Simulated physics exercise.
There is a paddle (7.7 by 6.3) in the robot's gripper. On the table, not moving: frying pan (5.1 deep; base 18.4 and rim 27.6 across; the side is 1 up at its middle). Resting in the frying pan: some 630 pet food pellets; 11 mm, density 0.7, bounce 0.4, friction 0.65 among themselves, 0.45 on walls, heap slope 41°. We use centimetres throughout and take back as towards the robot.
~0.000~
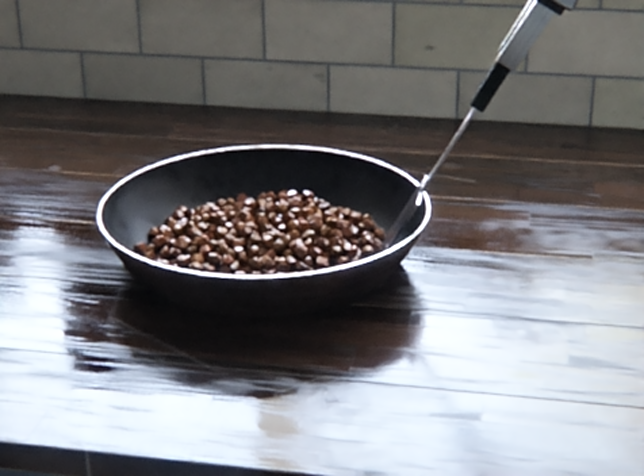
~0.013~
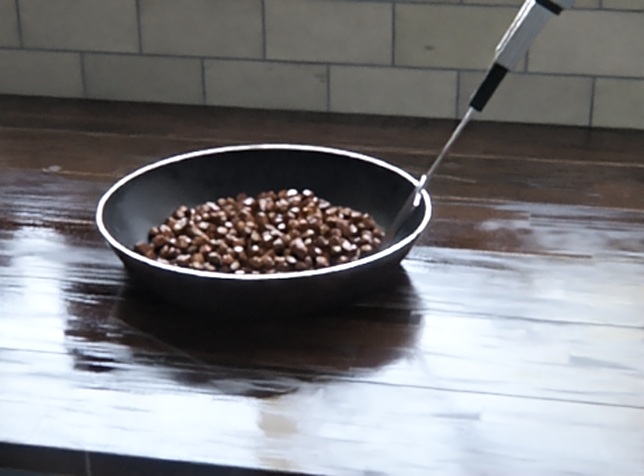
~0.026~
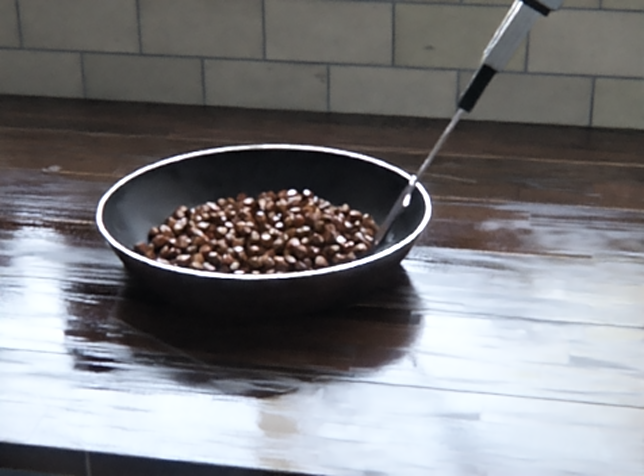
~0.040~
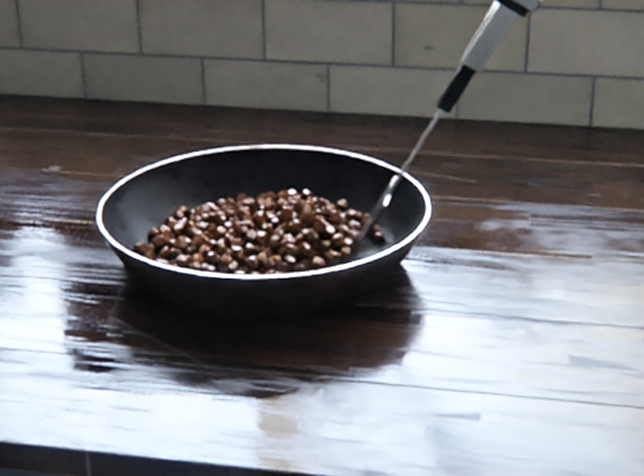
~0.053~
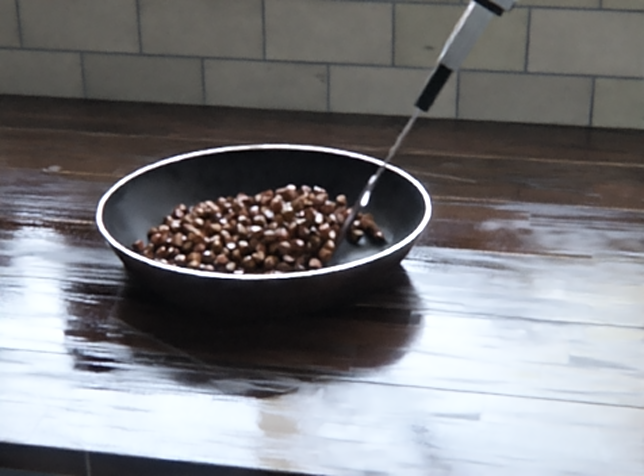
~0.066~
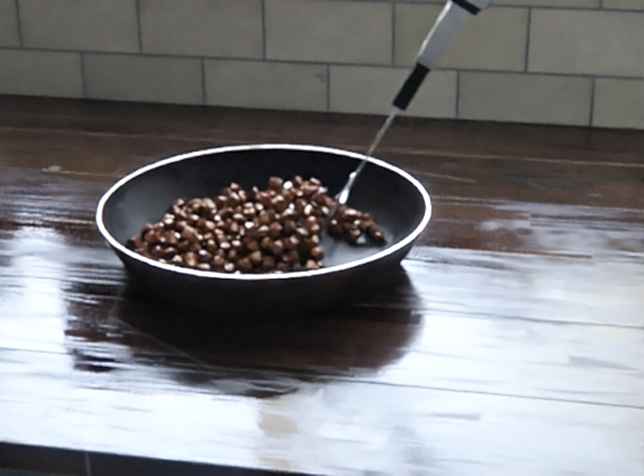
A thin tool with a white and black handle moved left through a heap of small brown pieces in a dark frying pan, pushing some aside, while the pan stayed still on the shiny wooden table.
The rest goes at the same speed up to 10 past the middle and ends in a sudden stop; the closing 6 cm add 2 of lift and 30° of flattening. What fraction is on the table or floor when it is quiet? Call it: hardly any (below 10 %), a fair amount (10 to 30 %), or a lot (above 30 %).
A fair amount.
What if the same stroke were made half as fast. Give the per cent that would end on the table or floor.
Estimated result: Some 5 %.
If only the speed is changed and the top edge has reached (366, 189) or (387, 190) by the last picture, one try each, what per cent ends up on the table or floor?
Around 15 per cent, then around 5 per cent.
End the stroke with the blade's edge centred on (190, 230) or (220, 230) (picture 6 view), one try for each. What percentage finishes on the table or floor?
Respectively about 5 and 0 percent end on the table or floor.
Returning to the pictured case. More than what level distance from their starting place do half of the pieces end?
It works out to roughly 4 cm.
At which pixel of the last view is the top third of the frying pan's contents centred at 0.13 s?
At about (207, 211).
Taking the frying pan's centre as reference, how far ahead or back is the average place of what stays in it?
What stays is shifted forward by around 4.0 cm.
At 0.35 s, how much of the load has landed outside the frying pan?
I'd say close to 10 in a hundred.
After 0.10 s, sloping 61°, highest piece 8 above the table; 632 in the frying pan.
After 0.13 s, sloping 54°, highest piece 9 above the table; 632 in the frying pan.
After 0.35 s, sloping 31°, highest piece 18 above the table; 500 in the frying pan, 64 on the table or floor, 68 on the blade or in flight.
After 1.40 s, sloping 31°, highest piece 6 above the table; 500 in the frying pan, 132 on the table or floor.
At rest, 500 in the frying pan, 132 on the table or floor. That is 21 % on the table or floor.
